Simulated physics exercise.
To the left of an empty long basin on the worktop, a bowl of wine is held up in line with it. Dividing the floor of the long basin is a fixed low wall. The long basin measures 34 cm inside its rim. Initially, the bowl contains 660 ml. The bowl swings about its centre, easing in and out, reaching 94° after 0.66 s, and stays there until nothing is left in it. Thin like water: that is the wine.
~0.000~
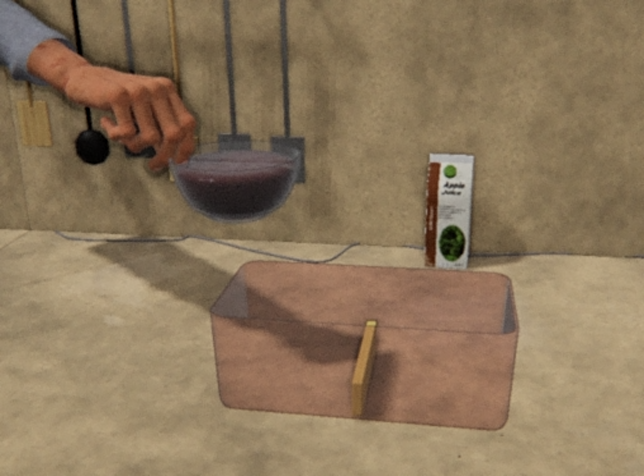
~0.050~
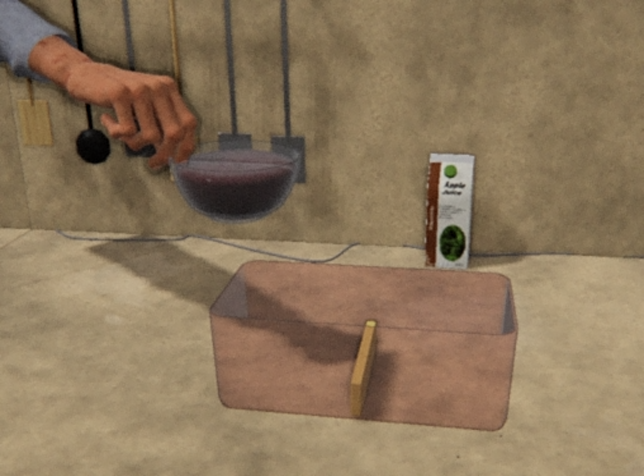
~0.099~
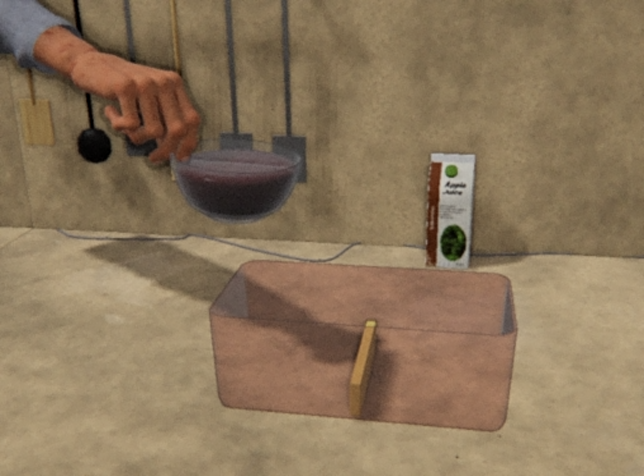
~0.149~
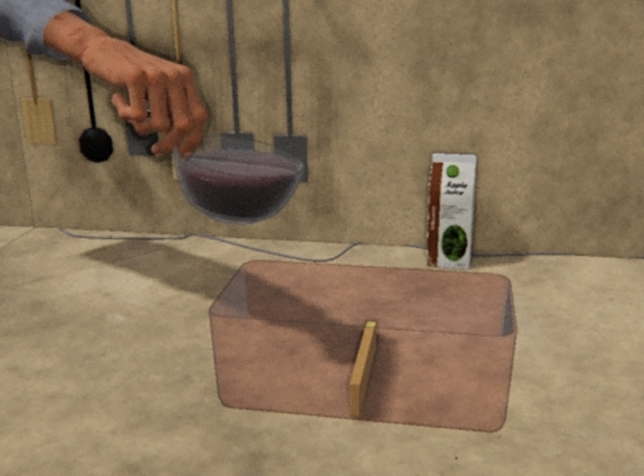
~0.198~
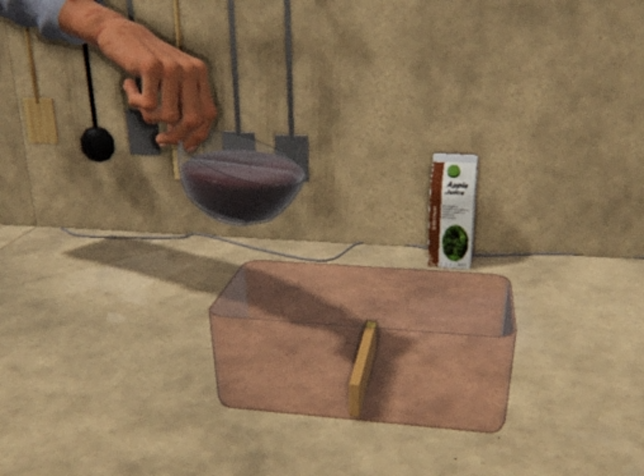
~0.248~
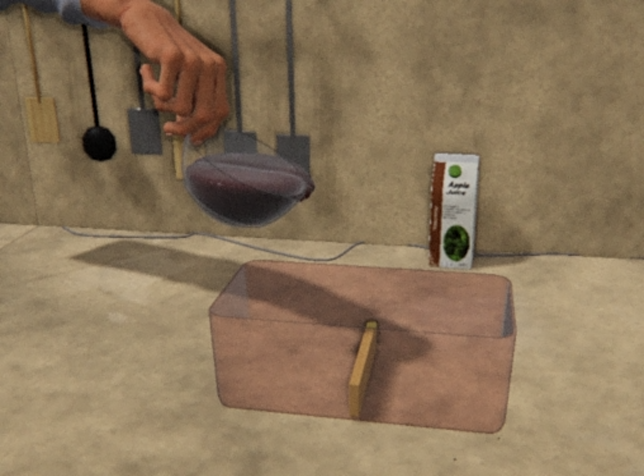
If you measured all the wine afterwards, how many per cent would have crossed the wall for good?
Around 31 per cent would have crossed.
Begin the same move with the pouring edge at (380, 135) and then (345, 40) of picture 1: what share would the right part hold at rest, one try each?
Some 90 and 85 per cent, in that order.
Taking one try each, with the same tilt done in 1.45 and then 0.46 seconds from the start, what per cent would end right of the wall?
Try 1: Approx. 45 %; try 2: Approx. 20 %.
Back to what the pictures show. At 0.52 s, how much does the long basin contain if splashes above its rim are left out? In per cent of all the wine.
Some 40 per cent.
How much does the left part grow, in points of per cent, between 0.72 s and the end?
It comes to near 5 per cent.
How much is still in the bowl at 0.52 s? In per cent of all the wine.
Near 22 in a hundred.
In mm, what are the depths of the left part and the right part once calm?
Left 18 mm, right 8 mm.
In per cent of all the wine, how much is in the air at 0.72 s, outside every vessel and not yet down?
About 5 percent.
By 0.52 s the tilt is 84° and 22 per cent is still to pour, 22 is left of the wall and 17 right of it.
By 0.72 s the tilt is 94° and 2 per cent is still to pour, 62 is left of the wall and 30 right of it.
By 0.93 s the tilt is 94° and 0 per cent is still to pour, 68 is left of the wall and 31 right of it.
By 1.16 s the tilt is 94° and 0 per cent is still to pour, 67 is left of the wall and 31 right of it.
At rest 68 per cent lies left of the wall, 31 right of it and 1 outside.
